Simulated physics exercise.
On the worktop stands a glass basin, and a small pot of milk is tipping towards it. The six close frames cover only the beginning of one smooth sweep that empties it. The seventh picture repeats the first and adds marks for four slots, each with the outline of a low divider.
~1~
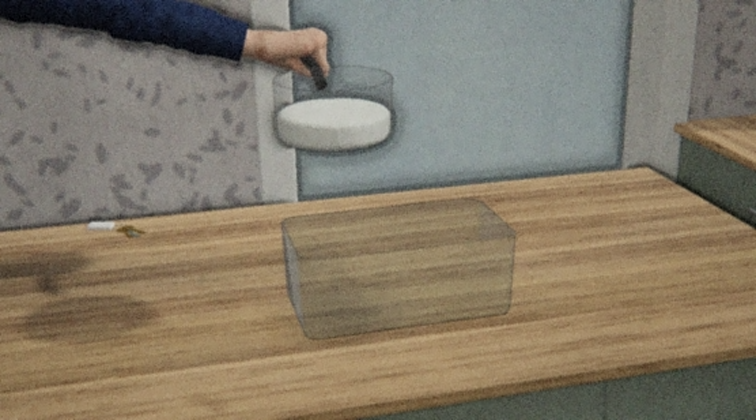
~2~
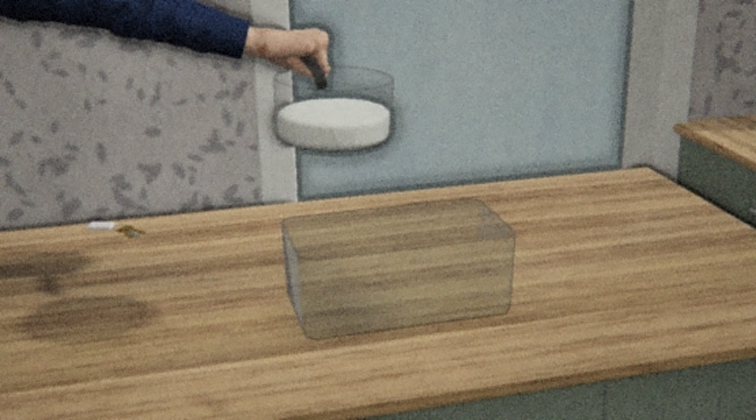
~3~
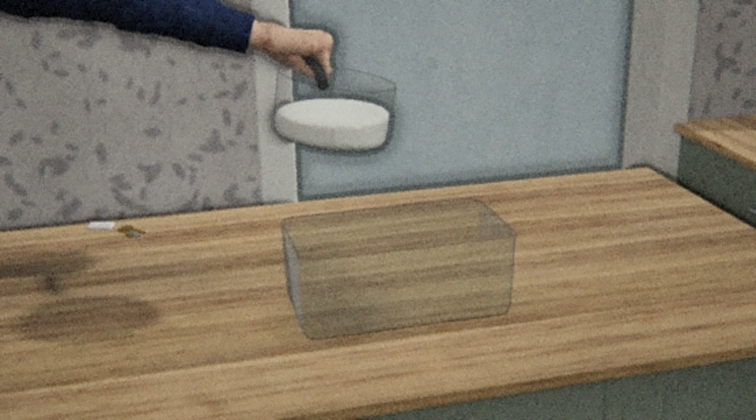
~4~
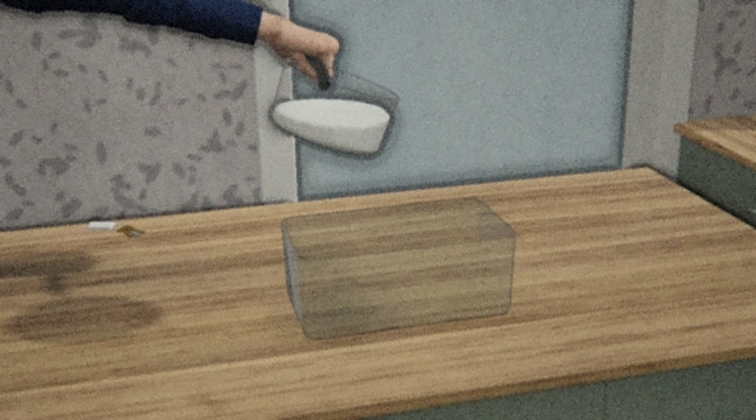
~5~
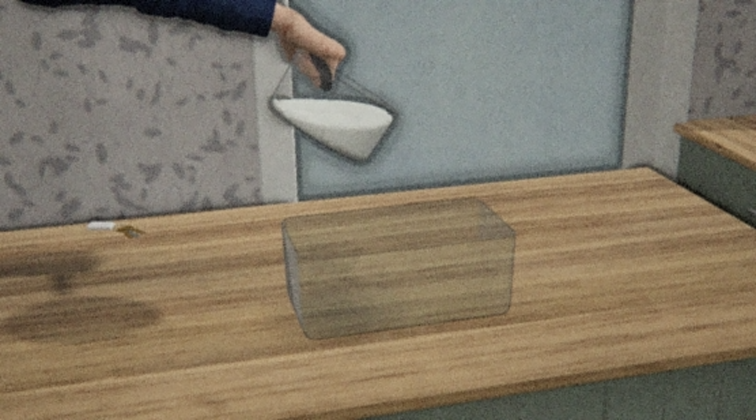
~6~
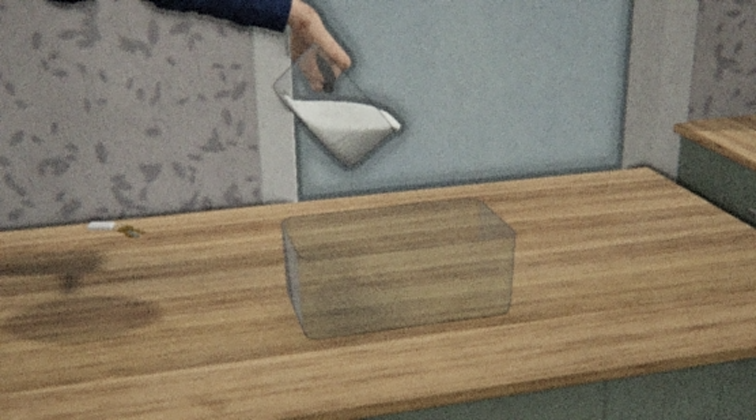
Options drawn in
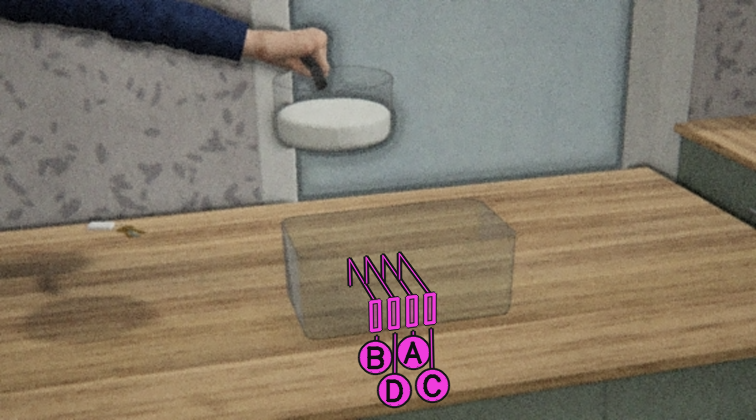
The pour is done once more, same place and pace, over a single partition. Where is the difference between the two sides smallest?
The best slot is C.
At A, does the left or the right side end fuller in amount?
More ends on the right.
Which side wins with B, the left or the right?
The right side.
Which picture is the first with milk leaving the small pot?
In picture 6.
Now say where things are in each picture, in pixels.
The first frame shows upright, lip at (388, 73); basin from (303, 338) to (509, 311); nothing has left yet.
The second frame shows tipped about 2°, lip at (389, 75); nothing has left yet.
The third frame shows tipped about 9°, lip at (392, 82); nothing has left yet.
The fourth frame shows tipped about 20°, lip at (395, 94); nothing has left yet.
The fifth frame shows tipped about 34°, lip at (395, 109); nothing has left yet.
The sixth frame shows tipped about 50°, lip at (391, 126); milk is over the lip, down to (391, 126).
On the marked copy, A at (413, 331); B at (376, 336); C at (431, 329); D at (395, 334).
With A, about 30 % ends left of the wall and 67 % right of it; 3 % is lost outside.
With B, about 7 % ends left of the wall and 90 % right of it; 3 % is lost outside.
With C, about 50 % ends left of the wall and 47 % right of it; 3 % is lost outside.
With D, about 7 % ends left of the wall and 90 % right of it; 3 % is lost outside.
